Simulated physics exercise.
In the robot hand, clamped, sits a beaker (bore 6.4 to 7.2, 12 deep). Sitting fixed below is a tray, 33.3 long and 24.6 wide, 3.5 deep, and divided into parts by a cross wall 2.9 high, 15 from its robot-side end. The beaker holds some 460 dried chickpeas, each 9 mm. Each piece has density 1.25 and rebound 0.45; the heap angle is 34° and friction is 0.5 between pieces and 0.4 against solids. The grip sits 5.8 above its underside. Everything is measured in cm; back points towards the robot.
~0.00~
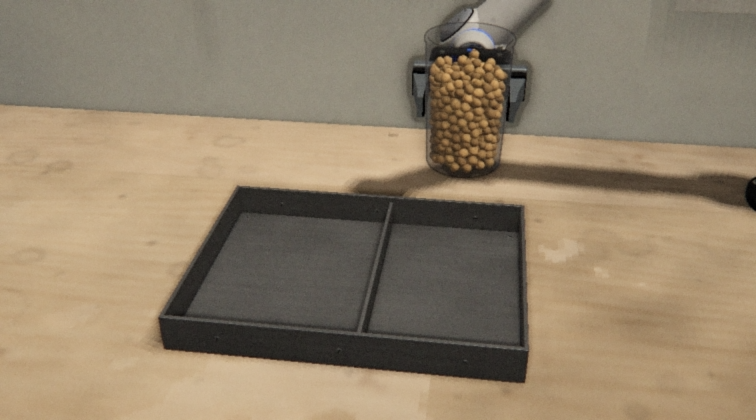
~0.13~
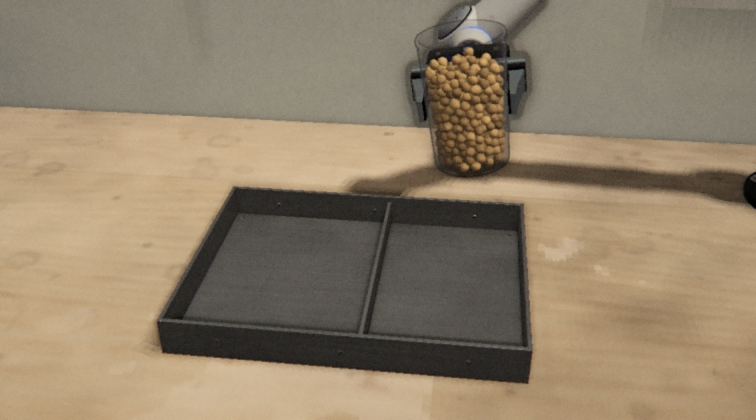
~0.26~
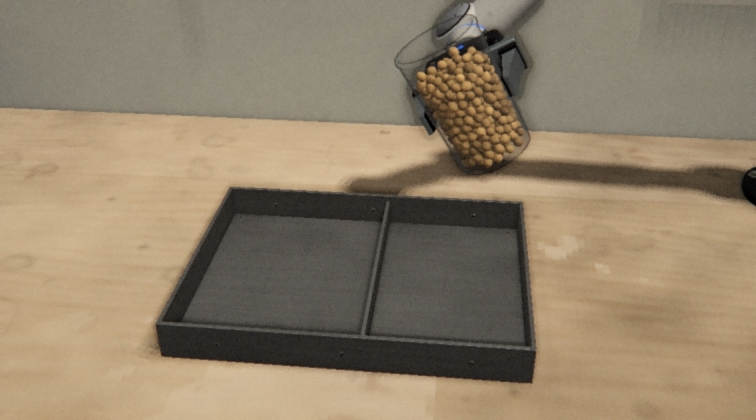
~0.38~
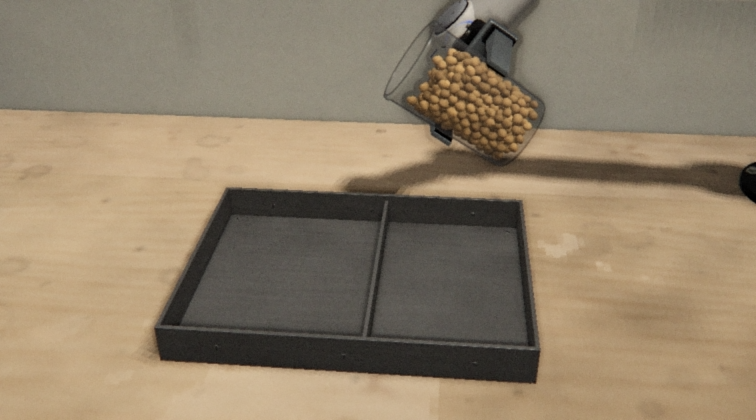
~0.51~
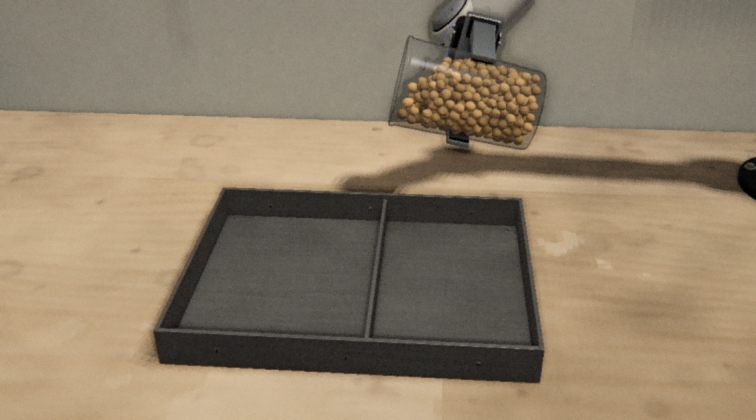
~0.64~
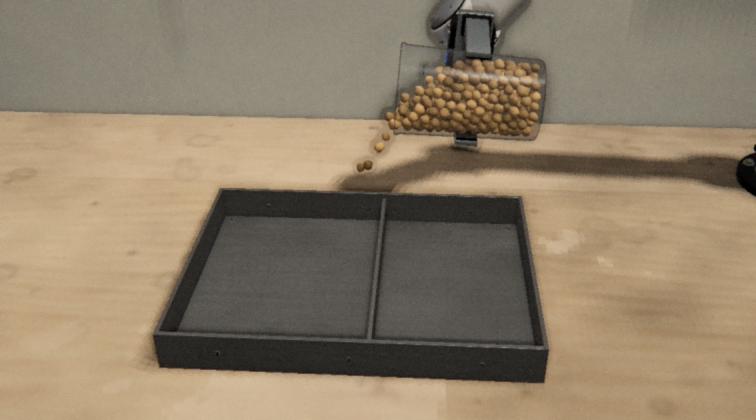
On a wooden tabletop behind a dark, empty two-part tray, a robot hand tilted a clear beaker of chickpeas leftward until it lay nearly sideways, and a few chickpeas dropped from its mouth.
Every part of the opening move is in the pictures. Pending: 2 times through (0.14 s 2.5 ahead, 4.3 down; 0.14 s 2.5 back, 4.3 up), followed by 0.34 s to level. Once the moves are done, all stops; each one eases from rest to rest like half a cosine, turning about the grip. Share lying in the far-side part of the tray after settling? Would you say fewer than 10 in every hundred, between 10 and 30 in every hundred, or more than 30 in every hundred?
Between 10 and 30 in every hundred.
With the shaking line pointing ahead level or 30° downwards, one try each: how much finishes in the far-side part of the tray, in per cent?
65 and 40 %.
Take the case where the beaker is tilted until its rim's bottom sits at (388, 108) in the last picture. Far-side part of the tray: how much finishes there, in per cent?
0 %.
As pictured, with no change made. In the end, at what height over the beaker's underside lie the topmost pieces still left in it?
Height at rest: Approx. 9.5 cm.
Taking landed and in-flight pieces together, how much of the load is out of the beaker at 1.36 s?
Near 15 per cent.
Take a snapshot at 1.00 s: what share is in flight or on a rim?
About 3 %.
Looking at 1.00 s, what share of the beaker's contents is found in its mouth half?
Mouth half: Close to 40 per cent.
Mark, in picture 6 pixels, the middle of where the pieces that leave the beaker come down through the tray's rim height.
Roughly at (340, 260).
After 1.00 s, tilted 86° forward, highest piece 21 above the table; 424 in the beaker, 17 in the far-side part, 2 in the robot-side part, 15 in flight or on a rim.
After 1.36 s, tilted 47° forward, highest piece 24 above the table; 381 in the beaker, 65 in the far-side part, 7 in the robot-side part, 5 in flight or on a rim.
After 1.74 s, level, highest piece 25 above the table; 381 in the beaker, 70 in the far-side part, 7 in the robot-side part.
After 2.79 s, level, highest piece 25 above the table; 381 in the beaker, 70 in the far-side part, 7 in the robot-side part.
At rest, 381 in the beaker, 70 in the far-side part, 7 in the robot-side part. That is 15 % in the far-side part of the tray.
